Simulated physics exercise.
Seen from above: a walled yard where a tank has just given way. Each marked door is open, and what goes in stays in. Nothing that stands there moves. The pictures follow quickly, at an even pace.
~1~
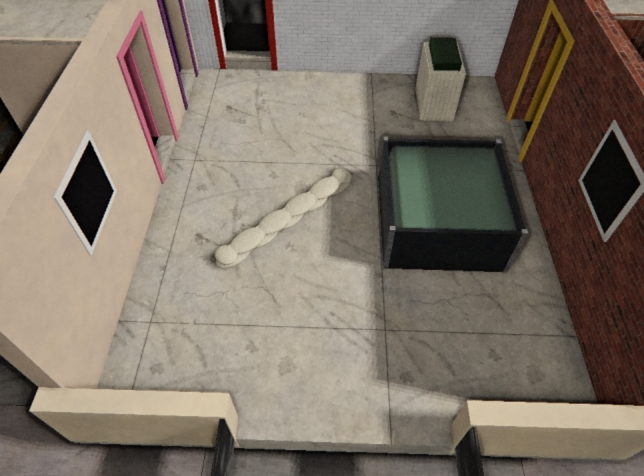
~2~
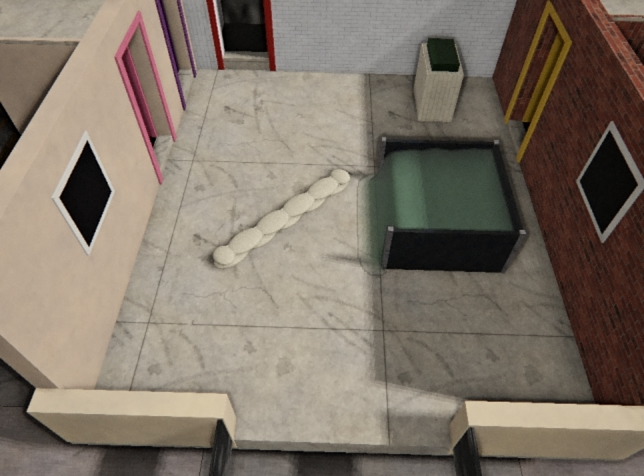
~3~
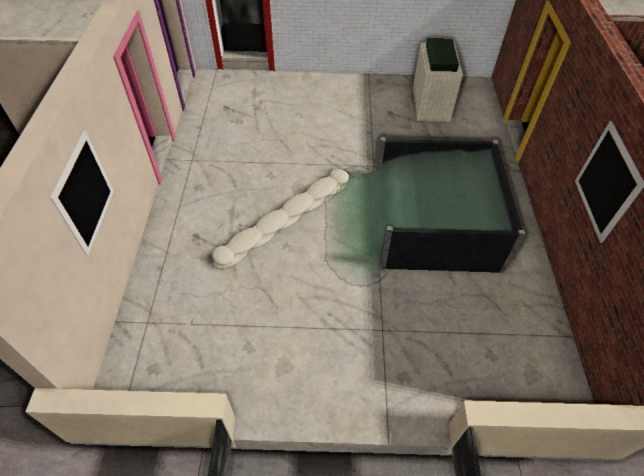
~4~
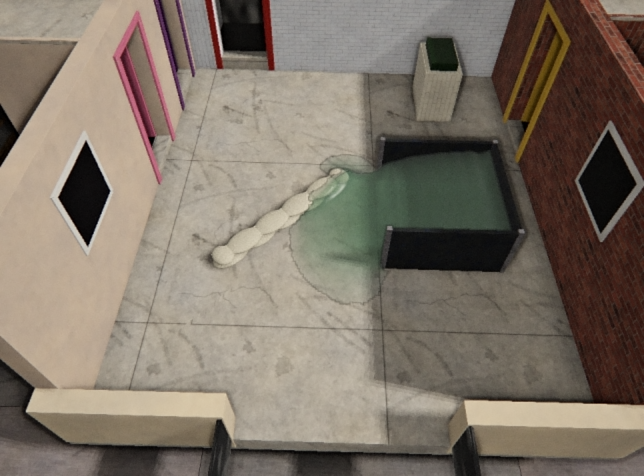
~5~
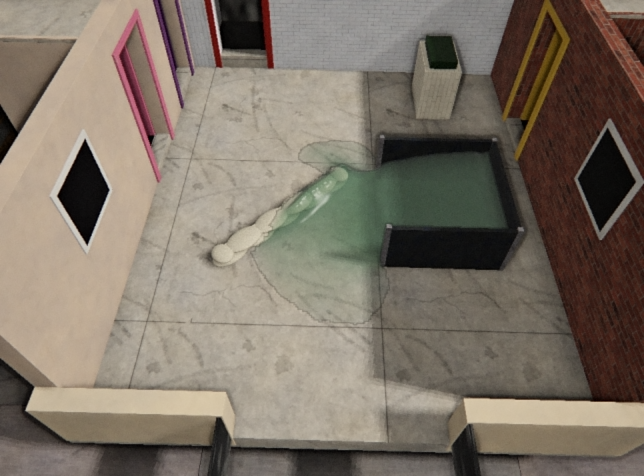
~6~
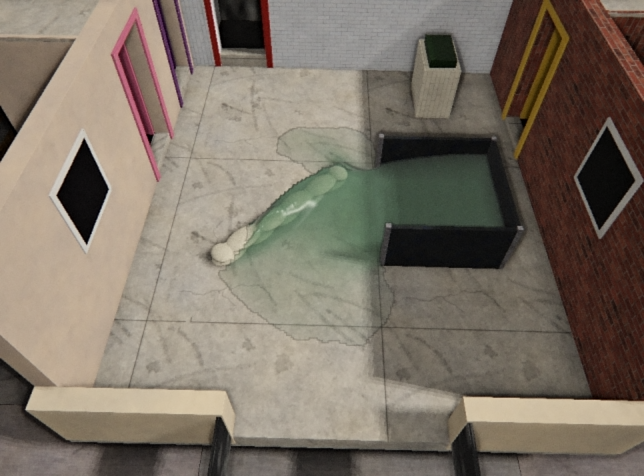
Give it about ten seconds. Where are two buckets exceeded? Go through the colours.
In the end: The pink door holds within the limit; the red door holds within the limit; the yellow door holds within the limit; the purple door holds within the limit.
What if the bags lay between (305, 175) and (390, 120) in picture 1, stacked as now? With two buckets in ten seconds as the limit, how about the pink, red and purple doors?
Then: The pink one floods, the red one is under, the purple one lets less in.
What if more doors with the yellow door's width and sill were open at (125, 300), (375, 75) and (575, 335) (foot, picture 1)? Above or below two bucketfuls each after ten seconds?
In that order: Is over, holds, keeps below it.
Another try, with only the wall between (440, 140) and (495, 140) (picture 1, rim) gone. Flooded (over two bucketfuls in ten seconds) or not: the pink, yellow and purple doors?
My reading: The pink door is under, the yellow door goes over, the purple door keeps below it.
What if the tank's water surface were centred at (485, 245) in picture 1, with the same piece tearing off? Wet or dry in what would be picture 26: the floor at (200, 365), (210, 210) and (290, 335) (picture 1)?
In that order: Awash, flooded, awash.
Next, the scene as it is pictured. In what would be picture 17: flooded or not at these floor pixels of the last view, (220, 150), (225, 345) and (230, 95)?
One after the other: Covered, wet, wet.
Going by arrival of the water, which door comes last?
Last comes the one in yellow.
A moment on, water covers 40 % of the floor; the pink door not reached, the red door not reached, the yellow door not reached, the purple door not reached.
Next, water covers 55 % of the floor; the pink door wet at the sill, nothing in, the red door wet at the sill, nothing in, the yellow door not reached, the purple door not reached.
Then, water covers 55 % of the floor; the pink door wet at the sill, nothing in, the red door wet at the sill, nothing in, the yellow door not reached, the purple door wet at the sill, nothing in.
Later, water covers 75 % of the floor; the pink door wet at the sill, nothing in, the red door wet at the sill, nothing in, the yellow door not reached, the purple door wet at the sill, nothing in.
In the end, water covers 90 % of the floor; the pink door wet at the sill, nothing in, the red door wet at the sill, nothing in, the yellow door wet at the sill, nothing in, the purple door wet at the sill, nothing in.
